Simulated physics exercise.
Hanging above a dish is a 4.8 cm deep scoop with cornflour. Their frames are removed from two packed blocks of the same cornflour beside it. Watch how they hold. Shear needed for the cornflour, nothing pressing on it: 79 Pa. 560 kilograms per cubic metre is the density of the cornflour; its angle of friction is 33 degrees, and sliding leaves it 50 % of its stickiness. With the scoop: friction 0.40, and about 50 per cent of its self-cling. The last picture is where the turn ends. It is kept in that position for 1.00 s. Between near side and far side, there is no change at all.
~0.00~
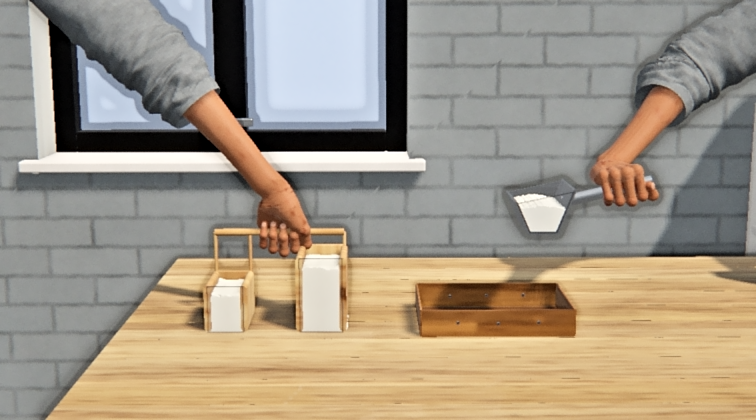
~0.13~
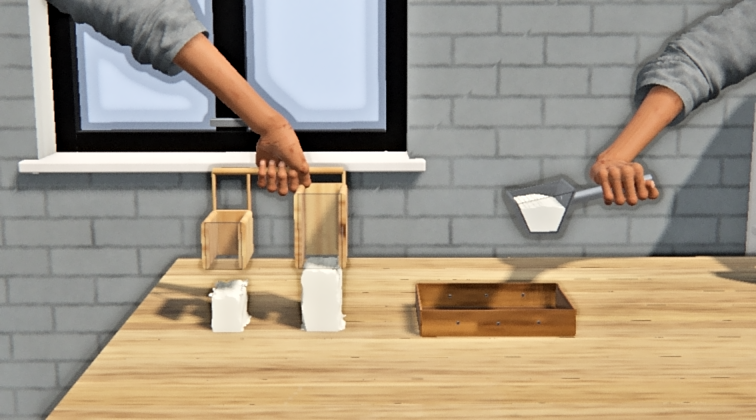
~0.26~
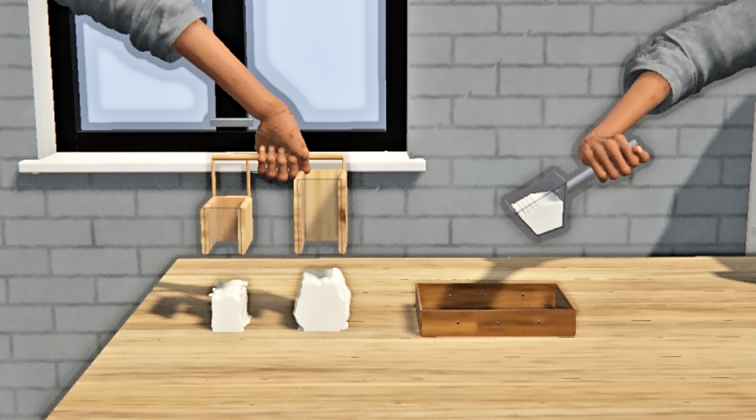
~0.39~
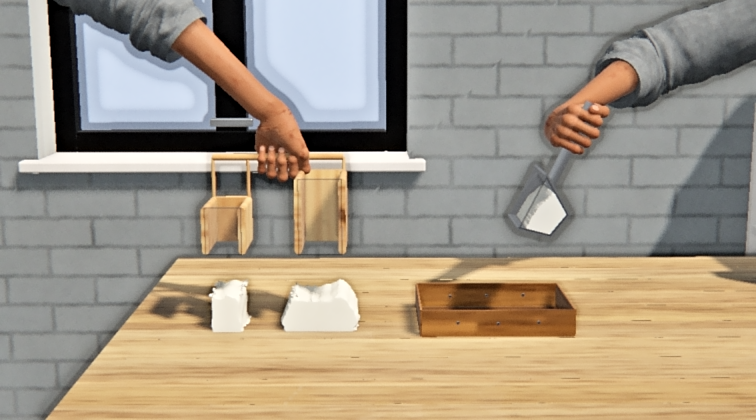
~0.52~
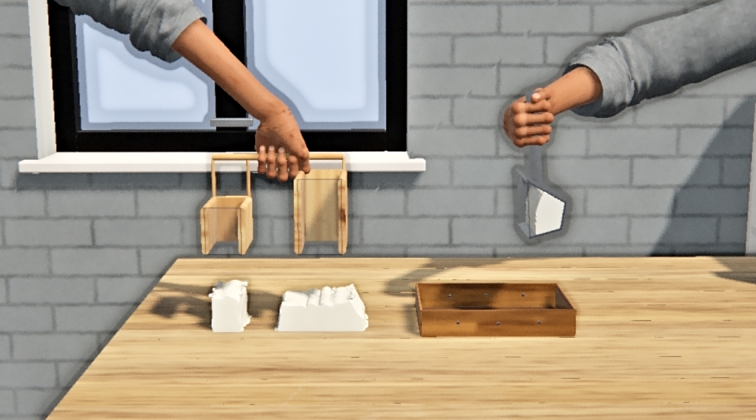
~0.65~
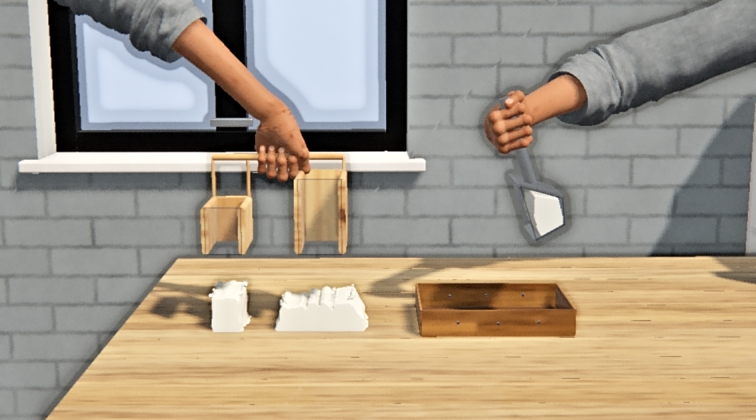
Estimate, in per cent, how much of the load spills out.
I would say roughly 70 per cent of the load spills out.
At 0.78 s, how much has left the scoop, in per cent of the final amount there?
I'd say near 0 per cent.
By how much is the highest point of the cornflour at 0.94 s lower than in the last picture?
Roughly 2.5 cm.
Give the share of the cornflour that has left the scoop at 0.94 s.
50 per cent.
After 0.78 s, the scoop is at 95 degrees and 0 % has left it.
After 0.94 s, the scoop is at 95 degrees and 49 % has left it.
After 1.10 s, the scoop is at 95 degrees and 69 % has left it.
After 1.25 s, the scoop is at 95 degrees and 70 % has left it.
After 1.35 s, the scoop is at 95 degrees and 70 % has left it.
